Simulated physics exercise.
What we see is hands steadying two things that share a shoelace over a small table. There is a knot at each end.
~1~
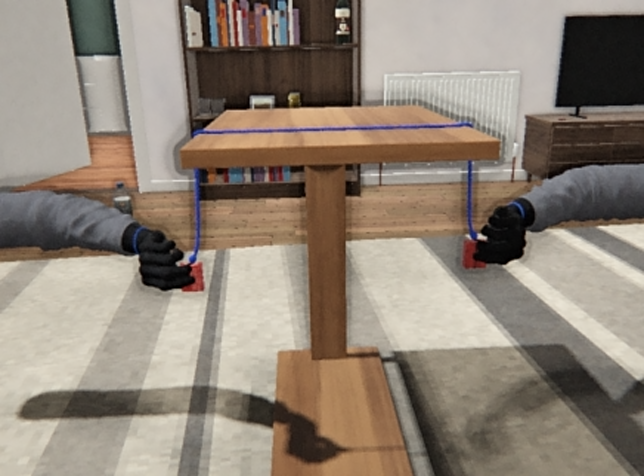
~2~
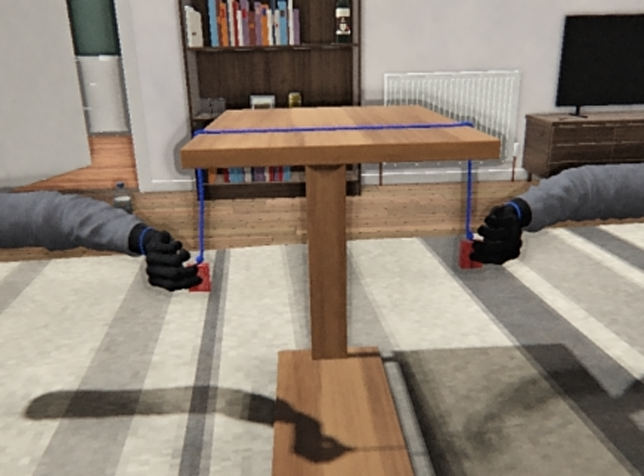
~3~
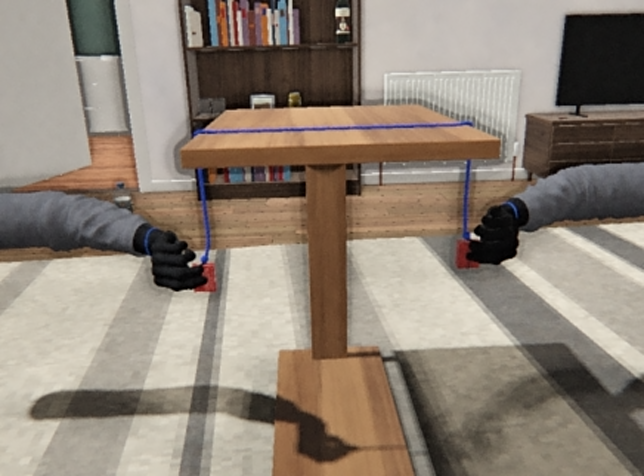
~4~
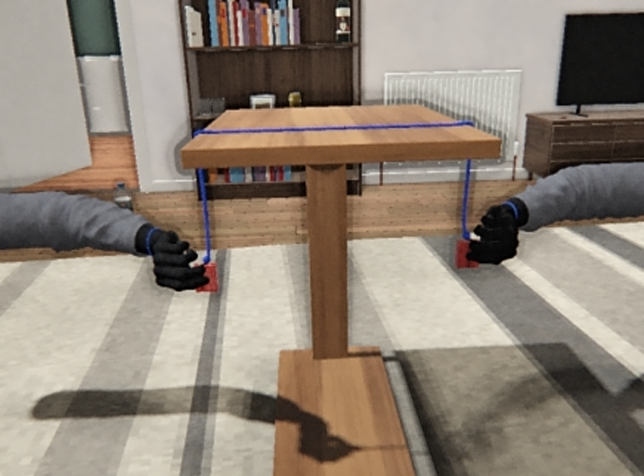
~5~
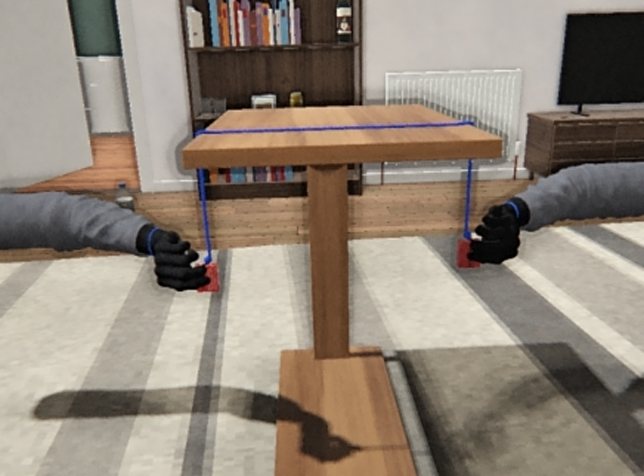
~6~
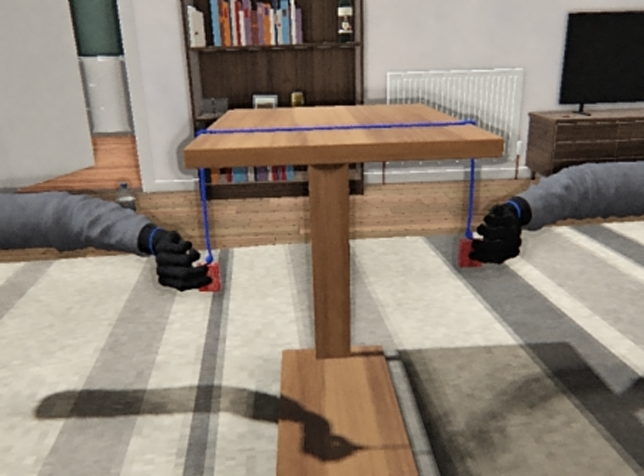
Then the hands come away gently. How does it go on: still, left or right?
The shoelace stays as it is.
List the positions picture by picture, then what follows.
In the first picture, left matchbox (192, 277); right matchbox (475, 254); shoelace over the top (327, 130).
In the second picture, left matchbox (199, 277); right matchbox (471, 253).
In the third picture, left matchbox (204, 278); right matchbox (468, 254).
In the fourth picture, left matchbox (206, 278); right matchbox (468, 253).
In the fifth picture, left matchbox (207, 278); right matchbox (469, 253).
In the sixth picture, left matchbox (209, 277); right matchbox (471, 253); shoelace over the top (330, 128).
Then, 0.48 s later than the last view, left matchbox where it was near (217, 278); right matchbox where it was near (463, 254).
Then, 1.10 s later than the last view, left matchbox where it was near (209, 279); right matchbox where it was near (469, 254).
Finally, left matchbox where it was near (212, 279); right matchbox where it was near (470, 254). The shoelace hangs still.
